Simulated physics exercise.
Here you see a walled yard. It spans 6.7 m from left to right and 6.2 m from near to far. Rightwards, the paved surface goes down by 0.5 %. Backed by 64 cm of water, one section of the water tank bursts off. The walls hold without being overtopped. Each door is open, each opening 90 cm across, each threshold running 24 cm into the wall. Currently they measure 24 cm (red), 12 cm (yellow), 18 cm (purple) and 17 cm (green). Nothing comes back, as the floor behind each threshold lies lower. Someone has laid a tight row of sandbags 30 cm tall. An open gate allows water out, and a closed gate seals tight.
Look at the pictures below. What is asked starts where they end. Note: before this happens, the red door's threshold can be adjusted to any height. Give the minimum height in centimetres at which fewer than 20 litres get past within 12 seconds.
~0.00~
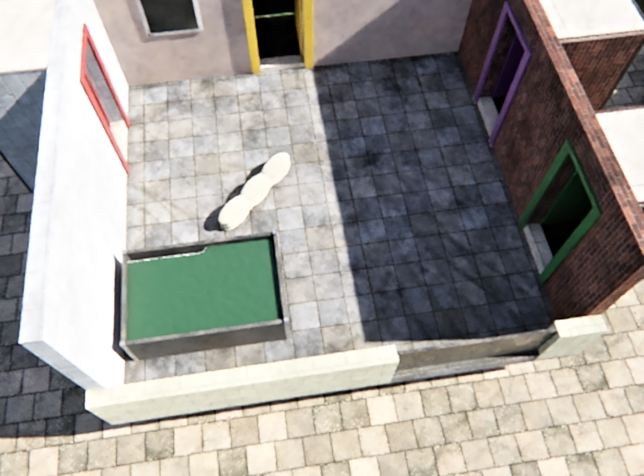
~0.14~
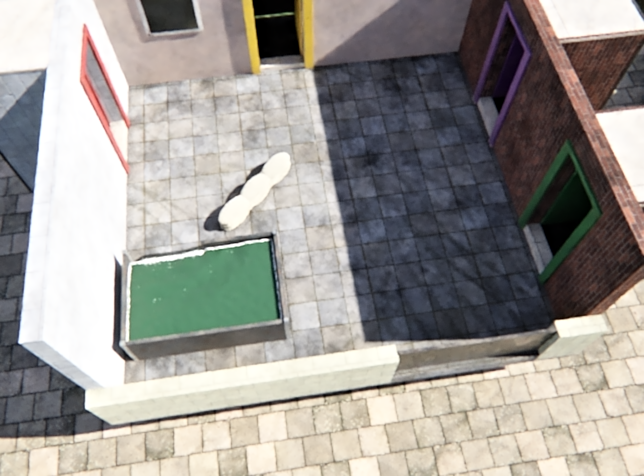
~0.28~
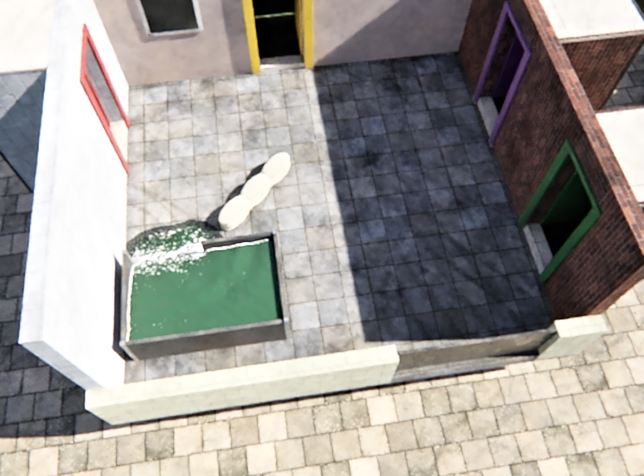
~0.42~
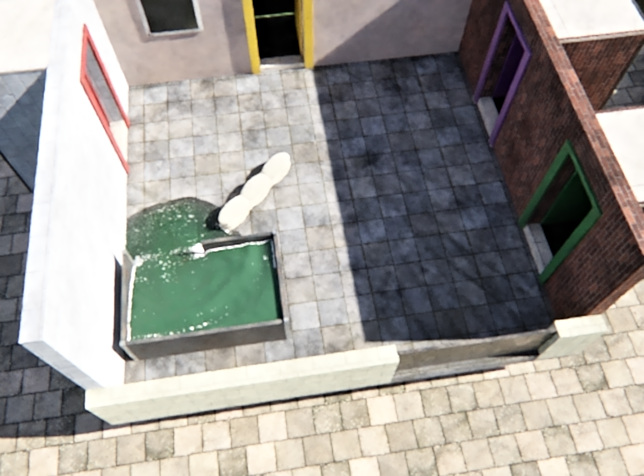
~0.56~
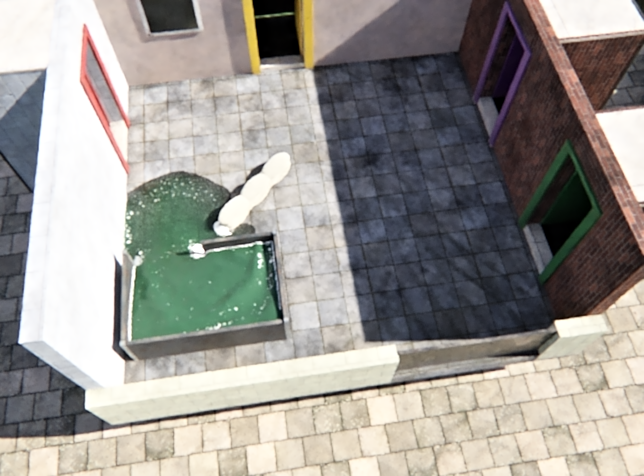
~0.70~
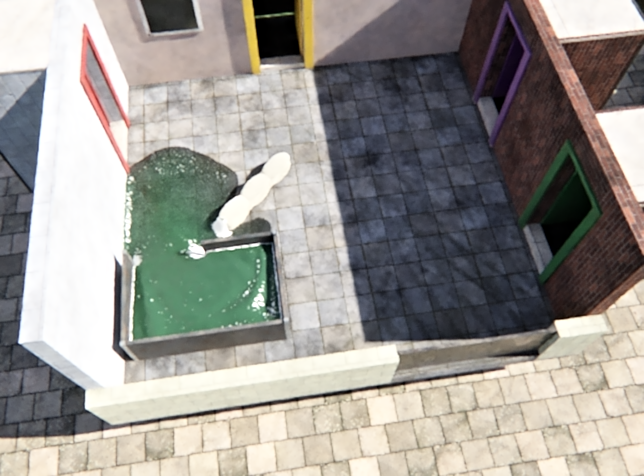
9 cm.
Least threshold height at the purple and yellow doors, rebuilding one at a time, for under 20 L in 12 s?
About 10.0 cm at purple and 8.0 cm at yellow.
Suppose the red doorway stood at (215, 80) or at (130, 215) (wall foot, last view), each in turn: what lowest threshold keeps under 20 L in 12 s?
About 20 cm, then about 16 cm.
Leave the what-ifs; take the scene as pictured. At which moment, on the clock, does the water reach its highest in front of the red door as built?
At about 1.4 s.
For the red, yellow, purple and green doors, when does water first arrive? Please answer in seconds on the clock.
So red sees it at 0.9 s, yellow at 2.2 s, purple at 4.5 s and green at 5.5 s.
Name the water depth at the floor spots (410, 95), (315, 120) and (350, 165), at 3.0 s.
Going through the spots in order gives 0, 1 and 0 centimetres.
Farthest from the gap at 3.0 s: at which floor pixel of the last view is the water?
I'd put the front's tip around (372, 63).
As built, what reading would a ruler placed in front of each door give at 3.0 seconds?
Lab note, cm: Red 9; yellow 14; purple 0; green 0.
After 1.4 s water covers 25 % of the floor, deepest (32 cm) near (160, 264); 13 cm at the red door, 0 litres in over its 24 cm threshold.
After 3.0 s water covers 30 % of the floor, deepest (28 cm) near (147, 86); 9 cm at the red door, 0 litres in over its 24 cm threshold.
After 12.0 s water covers 90 % of the floor, deepest (11 cm) near (561, 336); 4 cm at the red door, 0 litres in over its 24 cm threshold.
At the red door as built, the water arrived by 0.9 s and peaked near 13 cm at 1.4 s.
With a threshold of 7.5 cm, 33 litres would have come in within the 12 s; with 10 cm, 12 litres. So under 20 litres takes about 9 cm.
